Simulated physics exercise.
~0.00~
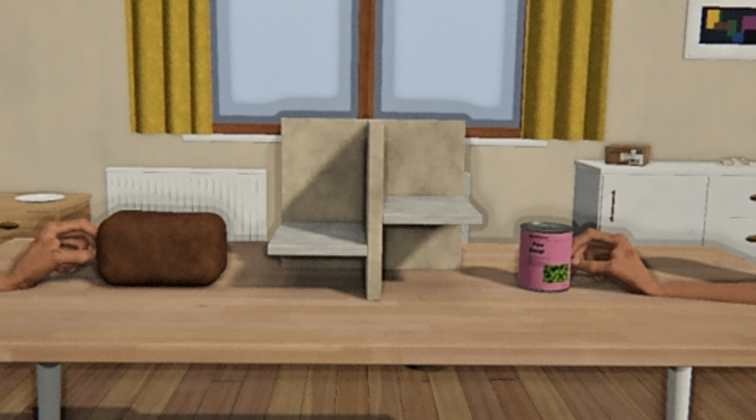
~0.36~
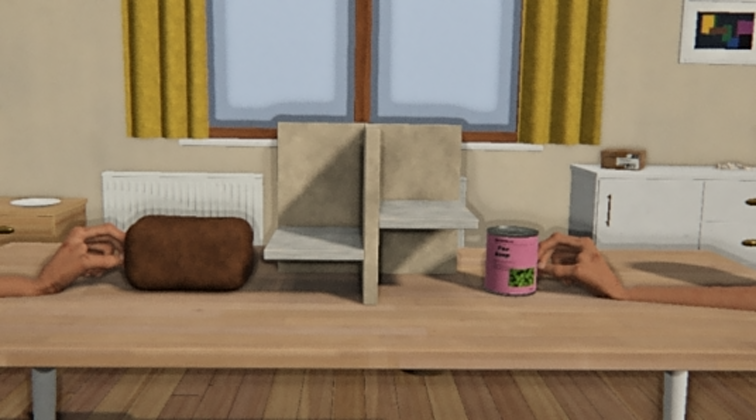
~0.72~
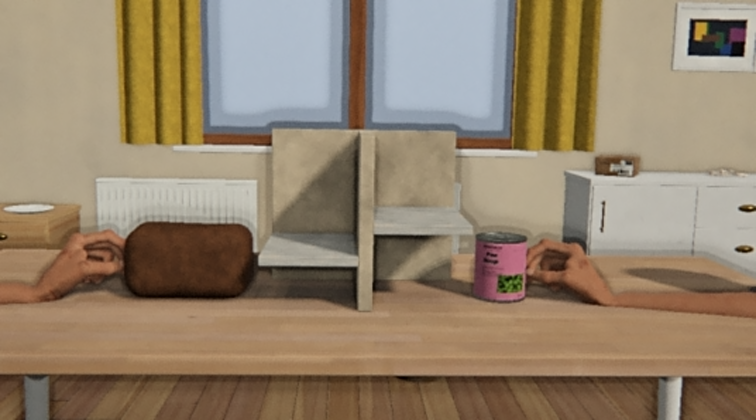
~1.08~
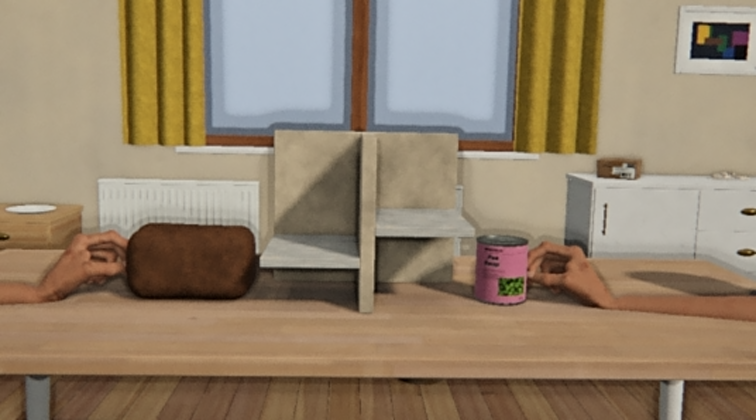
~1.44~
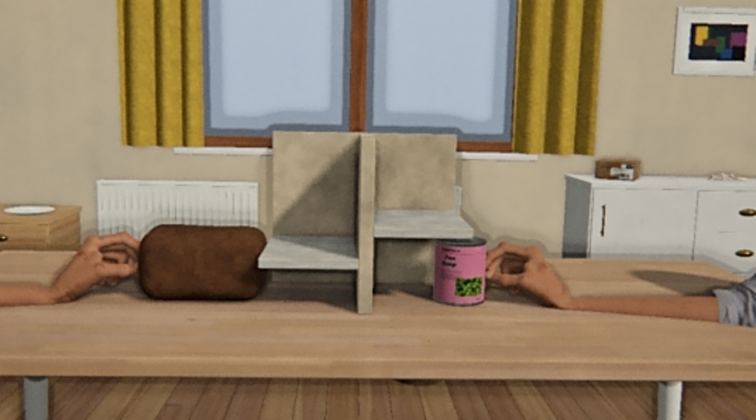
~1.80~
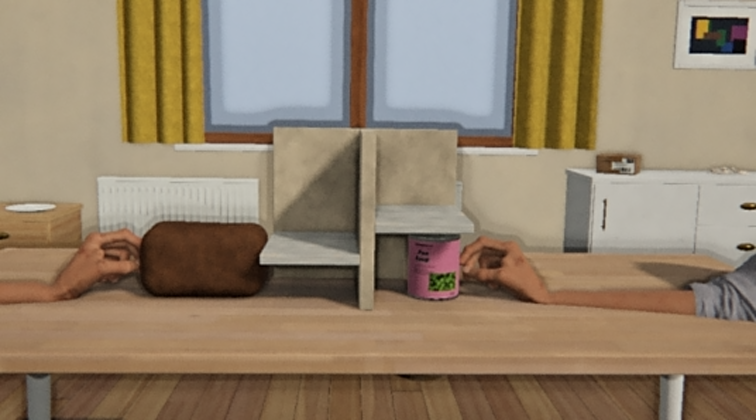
A pink tin and a brown loaf start at opposite ends of a wooden table, each with a hand behind it and a small grey rack between them. The hand on the right pushes the tin left while the other hand pushes the loaf right, toward the low shelves. Both pause briefly just short of the rack. The tin then slides partly beneath the right shelf, while the loaf edges forward and stops against the left one. Finally the tin sits under its shelf, but the loaf, too tall to fit, remains outside.
